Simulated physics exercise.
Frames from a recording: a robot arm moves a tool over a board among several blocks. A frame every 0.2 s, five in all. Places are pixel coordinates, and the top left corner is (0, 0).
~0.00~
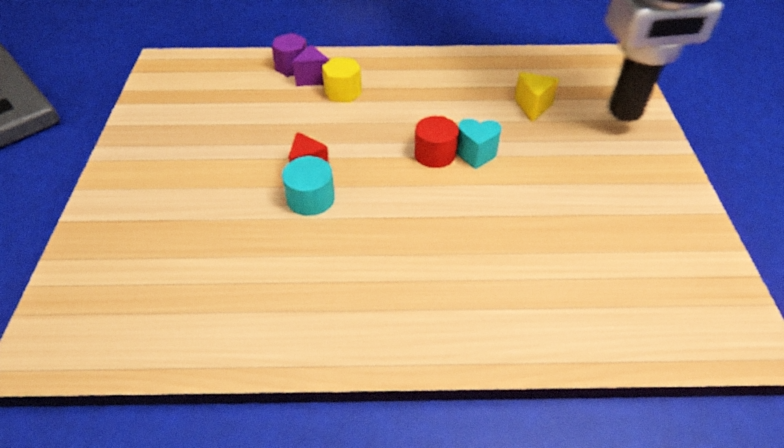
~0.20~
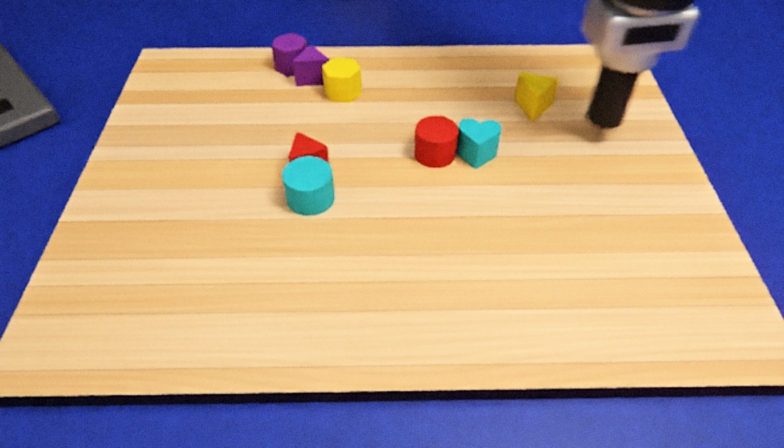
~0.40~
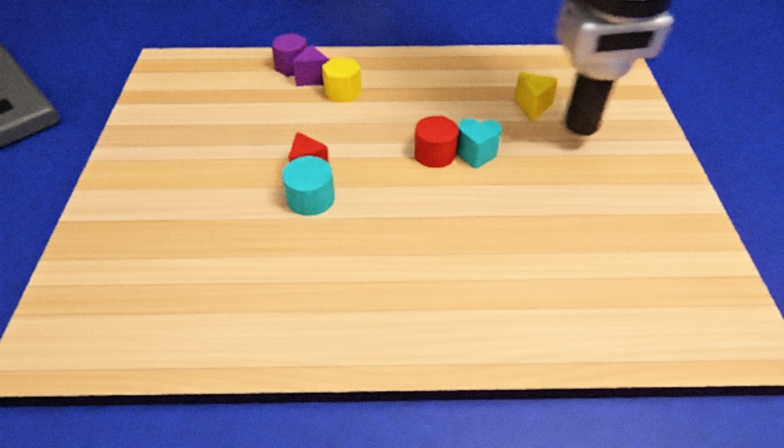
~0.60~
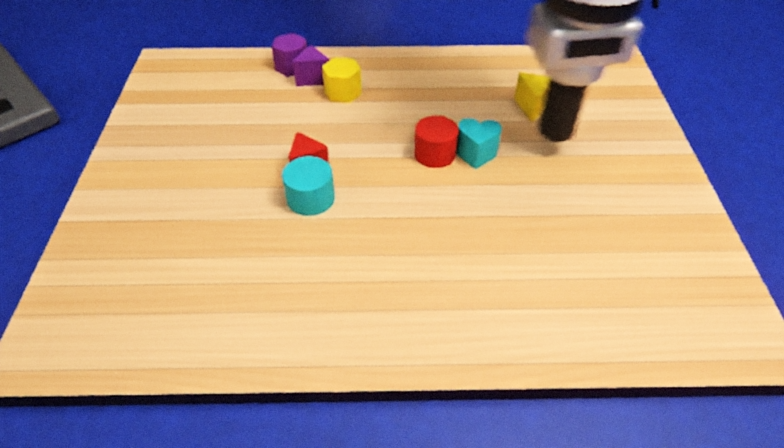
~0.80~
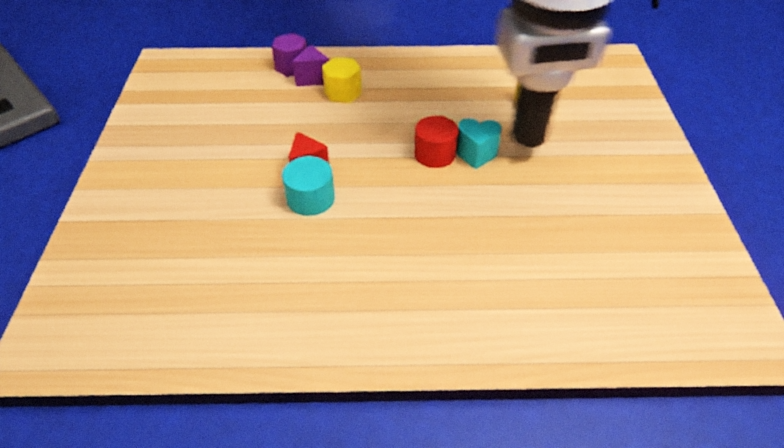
On a light wooden board over a blue surface, a robot arm's dark-tipped tool starts near the upper right corner, with colourful blocks scattered to its left. It moves steadily left and slightly toward the viewer, passing in front of the yellow triangular block and hiding it, while the other blocks stay still.
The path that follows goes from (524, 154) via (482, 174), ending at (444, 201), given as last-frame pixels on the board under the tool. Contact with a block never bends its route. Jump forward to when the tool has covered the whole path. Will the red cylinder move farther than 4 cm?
Going by the path, no.
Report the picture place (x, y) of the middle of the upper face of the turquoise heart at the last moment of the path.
Roughly at (454, 129).
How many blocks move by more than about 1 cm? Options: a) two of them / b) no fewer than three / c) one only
Answer: A.
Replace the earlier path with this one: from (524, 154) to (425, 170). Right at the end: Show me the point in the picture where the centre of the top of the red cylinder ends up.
I expect it at (369, 115).
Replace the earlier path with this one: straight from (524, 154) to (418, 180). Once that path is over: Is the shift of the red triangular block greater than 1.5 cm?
No, that is not what happens.
What follows on the original path. One third of the way, tool at (499, 149); red cylinder at (424, 127); turquoise heart at (462, 129), turned 35° clockwise.
Two thirds of the way, tool at (472, 164); red cylinder at (416, 125); turquoise heart at (454, 129), turned 60° clockwise.
At the end, tool at (446, 183); red cylinder at (416, 125); turquoise heart at (454, 129), turned 60° clockwise; yellow triangular block in place.
